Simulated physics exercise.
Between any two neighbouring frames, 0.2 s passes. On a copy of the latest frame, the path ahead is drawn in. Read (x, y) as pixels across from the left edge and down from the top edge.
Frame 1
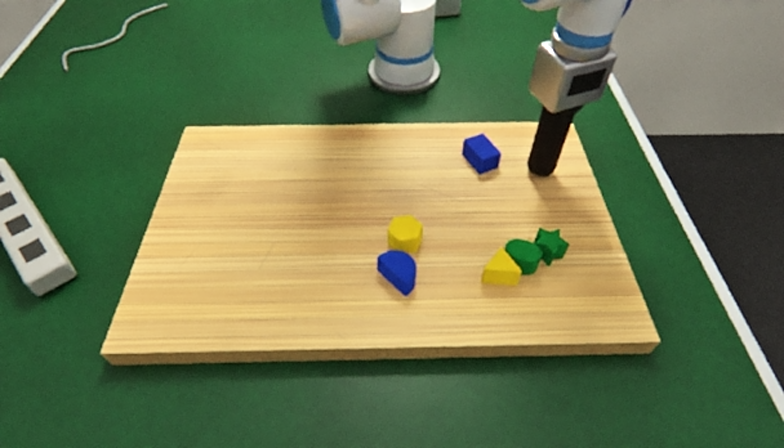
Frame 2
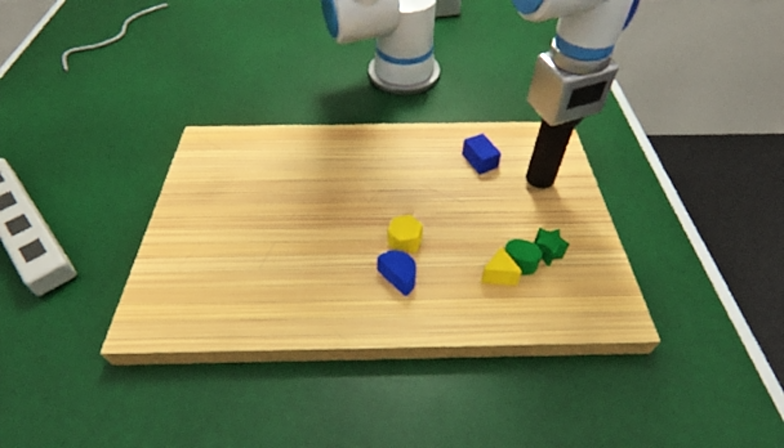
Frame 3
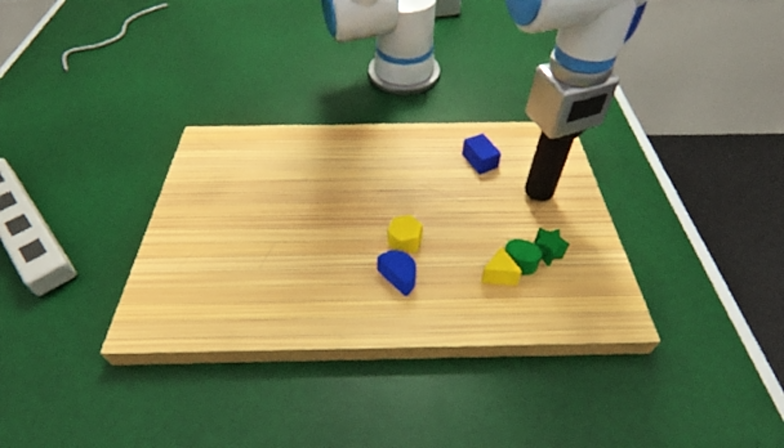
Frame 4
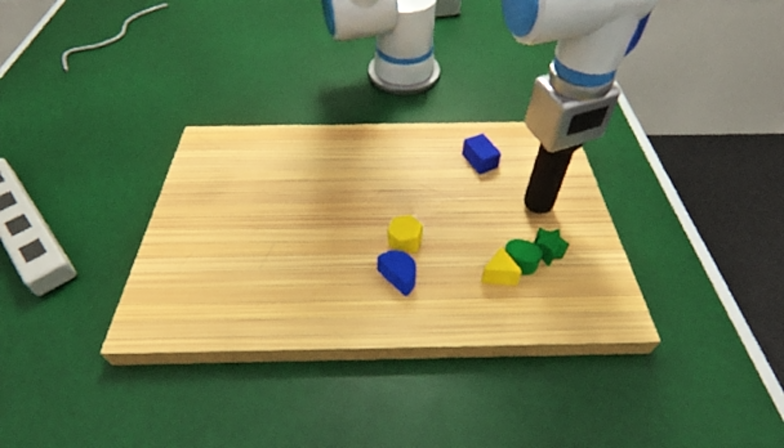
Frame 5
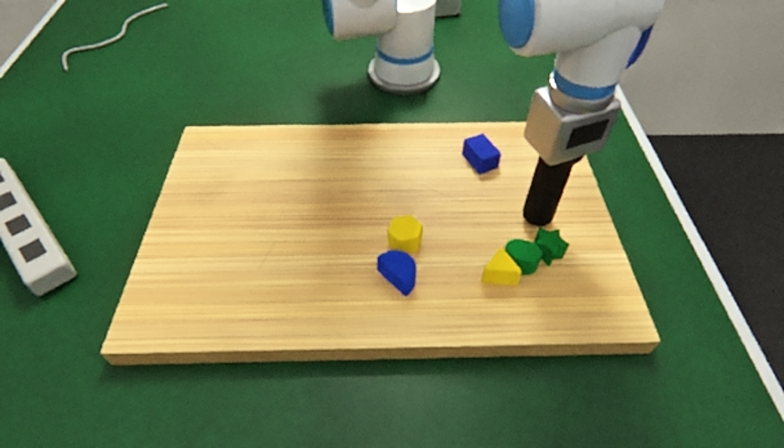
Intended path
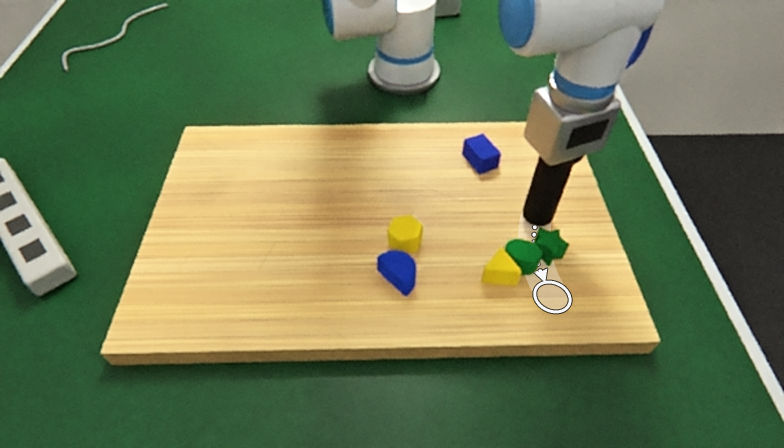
At first, a robot arm holds a black rod upright near the right edge of a wooden board, beside a blue block. The arm steadily moves the rod a short way toward the viewer, until its tip is just behind the green star and green oval, while every block stays still.
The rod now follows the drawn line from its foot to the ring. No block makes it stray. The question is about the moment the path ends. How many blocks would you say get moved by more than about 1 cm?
My forecast: 3 or more.
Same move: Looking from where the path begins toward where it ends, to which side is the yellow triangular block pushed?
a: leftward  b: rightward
I choose b.
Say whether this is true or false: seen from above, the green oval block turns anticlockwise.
That statement is not accurate.
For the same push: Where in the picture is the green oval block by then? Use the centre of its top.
Its top middle: (518, 269).
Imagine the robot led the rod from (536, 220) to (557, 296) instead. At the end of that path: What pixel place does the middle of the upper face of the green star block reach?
I'd expect the centre of its top face to be at (574, 309).
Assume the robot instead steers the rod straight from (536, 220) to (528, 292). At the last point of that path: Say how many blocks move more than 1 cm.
Number moved: 3+.
Drawn move, from (536, 220) over (534, 243) and (539, 269) to (552, 297).
What follows on the original path. One third of the way, rod (536, 239); green star block (557, 250), turned 25° anticlockwise.
Two thirds of the way, rod (541, 265); yellow triangular block (492, 267); green oval block (519, 267), turned 50° clockwise; green star block (571, 273), turned 50° anticlockwise.
At the end, rod (554, 292); yellow triangular block (491, 268), turned 15° clockwise; green oval block (518, 269), turned 55° clockwise; green star block (590, 290), turned 80° anticlockwise.
